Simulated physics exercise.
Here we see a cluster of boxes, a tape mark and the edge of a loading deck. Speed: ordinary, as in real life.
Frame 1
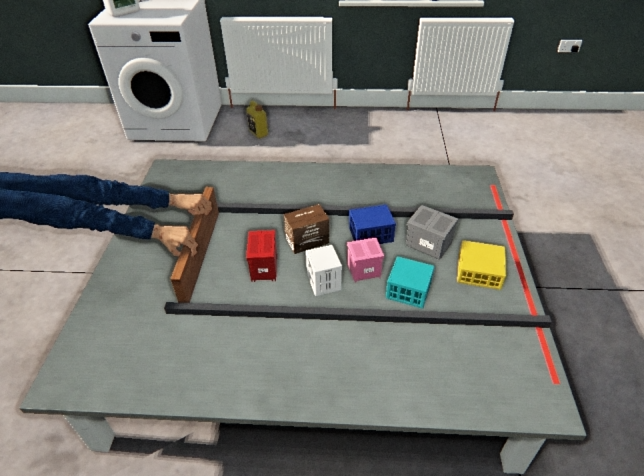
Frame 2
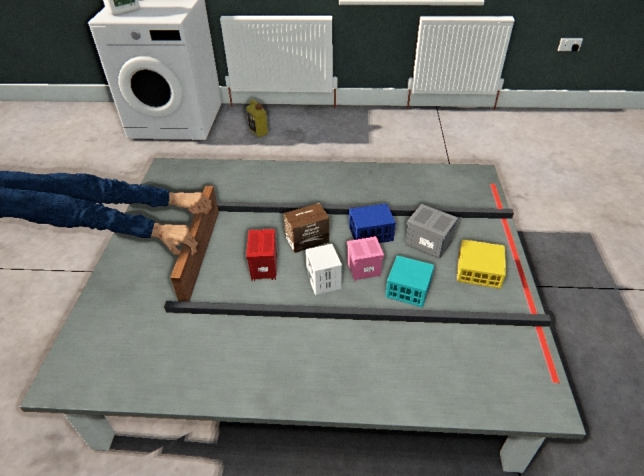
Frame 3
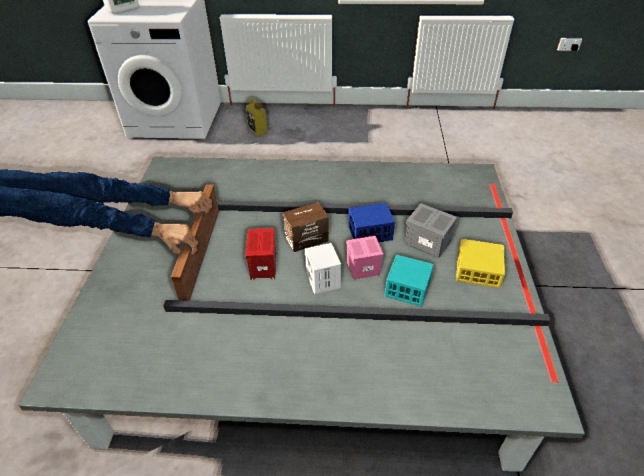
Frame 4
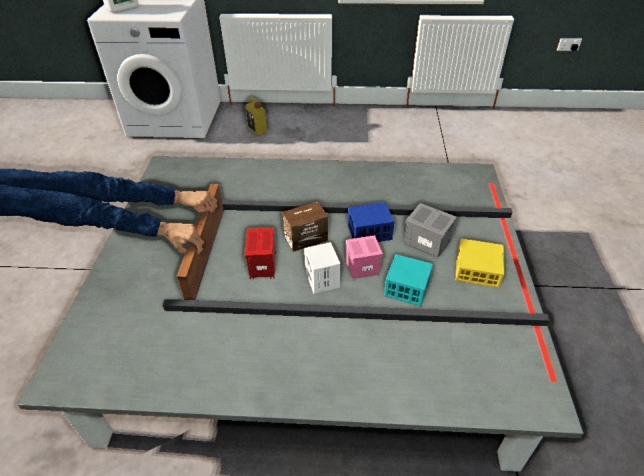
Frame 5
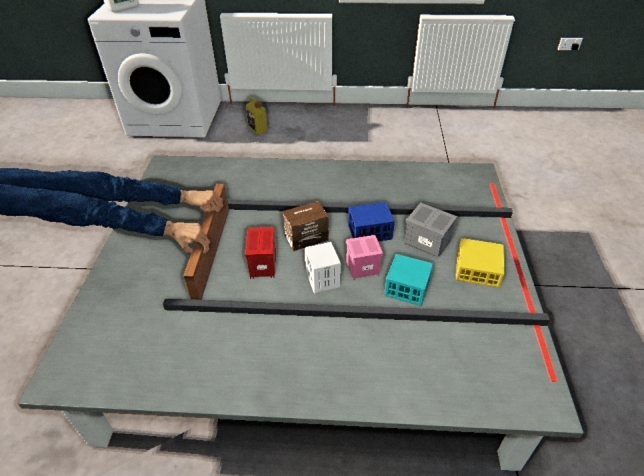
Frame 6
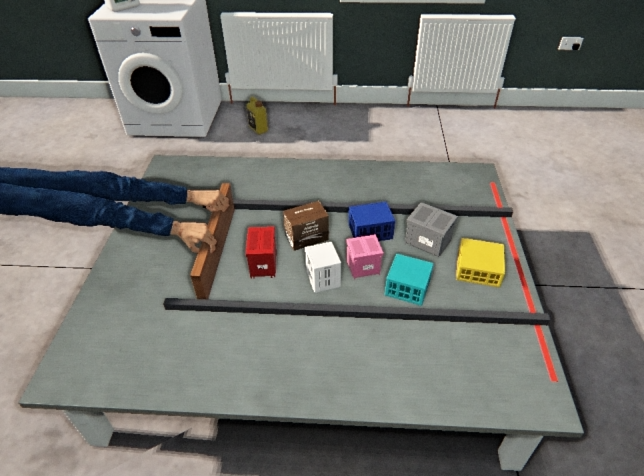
A wooden plank, gripped by two hands in blue sleeves, starts at the left end of a grey table, between two dark rails. The hands then slide it slowly a short way right, narrowing the gap to the red crate, while the eight coloured boxes stay still before the red tape line.
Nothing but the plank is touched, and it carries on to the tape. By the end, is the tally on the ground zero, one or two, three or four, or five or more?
The tally on the ground is five or more.
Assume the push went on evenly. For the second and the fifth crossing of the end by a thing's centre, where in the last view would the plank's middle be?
About (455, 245), then (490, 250).
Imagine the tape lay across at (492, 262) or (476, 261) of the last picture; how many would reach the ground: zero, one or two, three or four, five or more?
The first spot gives more than four, the second gives three or four.
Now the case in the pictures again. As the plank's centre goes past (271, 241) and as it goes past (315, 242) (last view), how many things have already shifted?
The counts are 1 and 5.
Early on, none off yet; yellow crate at rest near (480, 262); grey tote at rest near (430, 230); turquoise crate at rest near (409, 279).
A while later, none off yet; yellow crate travelled about its own width near (532, 275); grey tote travelled well along near (497, 238); turquoise crate travelled well along near (492, 289).
Finally, the number that fall off is five or more; lost, red tote, brown box, white crate, pink tote, blue crate, turquoise crate, grey tote and yellow crate.
